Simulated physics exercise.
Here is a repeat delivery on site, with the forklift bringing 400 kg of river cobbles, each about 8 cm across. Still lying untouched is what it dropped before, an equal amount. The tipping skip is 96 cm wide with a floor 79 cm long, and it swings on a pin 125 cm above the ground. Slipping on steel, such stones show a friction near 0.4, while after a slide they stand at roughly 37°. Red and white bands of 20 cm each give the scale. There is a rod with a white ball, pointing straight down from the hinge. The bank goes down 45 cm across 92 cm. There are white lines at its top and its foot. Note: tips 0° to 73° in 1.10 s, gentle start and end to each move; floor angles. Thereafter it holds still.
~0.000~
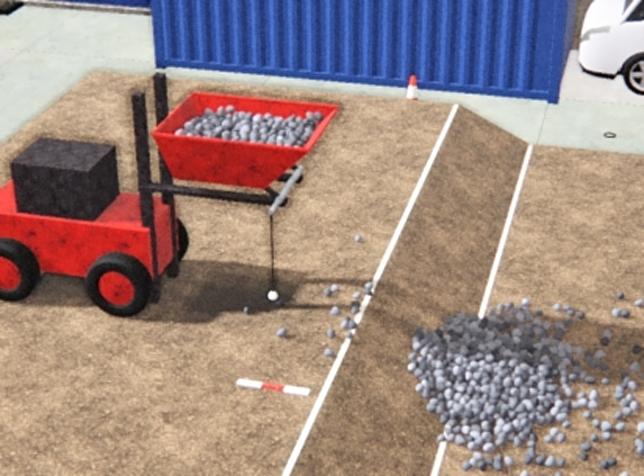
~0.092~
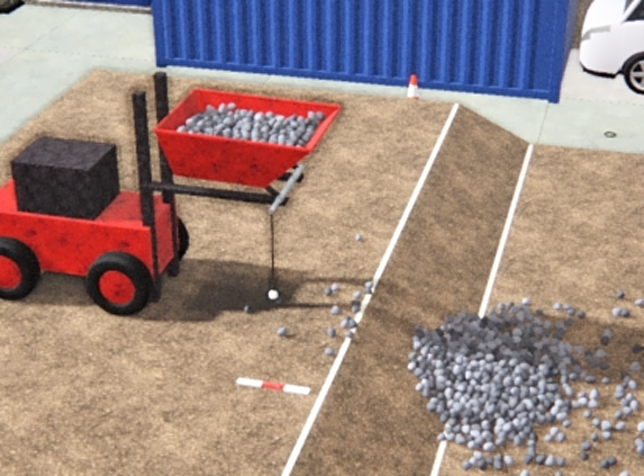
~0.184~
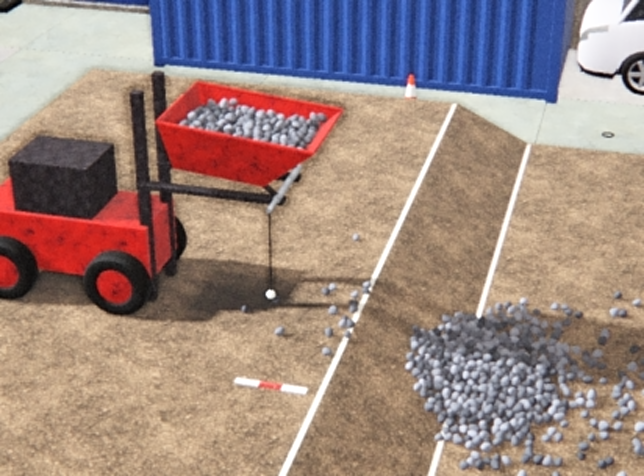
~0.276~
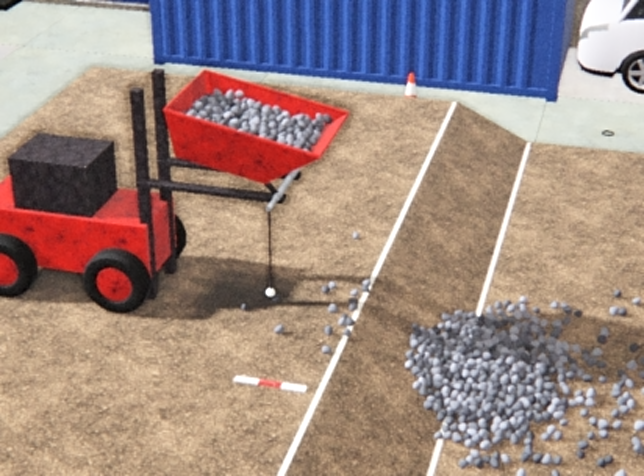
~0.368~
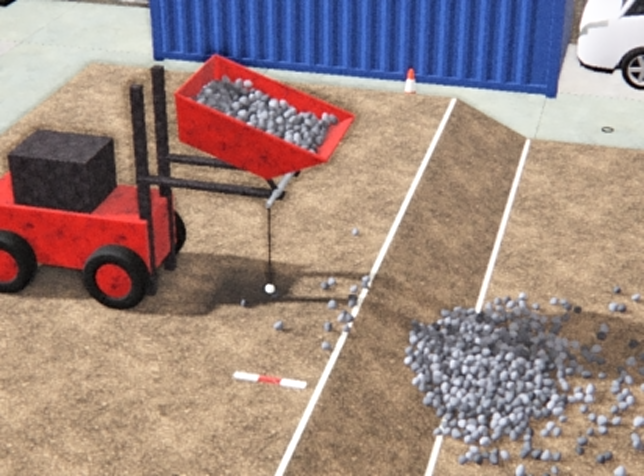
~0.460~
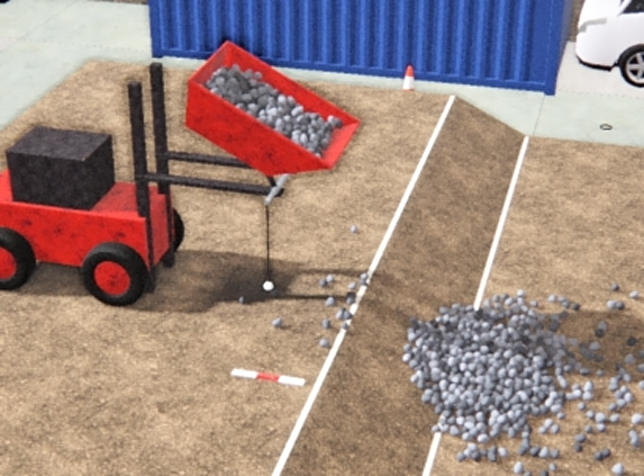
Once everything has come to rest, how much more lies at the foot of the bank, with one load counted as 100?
About 67 per cent more.
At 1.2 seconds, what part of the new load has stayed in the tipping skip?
Roughly 70 per cent of its load.
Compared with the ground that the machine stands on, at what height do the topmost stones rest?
8 cm above.
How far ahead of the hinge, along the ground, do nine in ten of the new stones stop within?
Ahead of it by roughly 210 cm.
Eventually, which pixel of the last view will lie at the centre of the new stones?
Their middle rests near (465, 354).
After 0.8 s the floor is at 61°; in per cent of one load, 100 in the tipping skip, 19 on the top or the slope, 79 at the foot of the bank; the foremost stones are past the picture's edge.
After 1.2 s the floor is at 73°; in per cent of one load, 72 in the tipping skip, 48 on the top or the slope, 79 at the foot of the bank; the foremost stones are past the picture's edge.
After 1.5 s the floor is at 73°; in per cent of one load, 21 in the tipping skip, 82 on the top or the slope, 95 at the foot of the bank; the foremost stones are past the picture's edge.
After 4.1 s the floor is at 73°; in per cent of one load, 0 in the tipping skip, 52 on the top or the slope, 146 at the foot of the bank; the foremost stones are past the picture's edge. Net gain at the foot of the bank, 67.
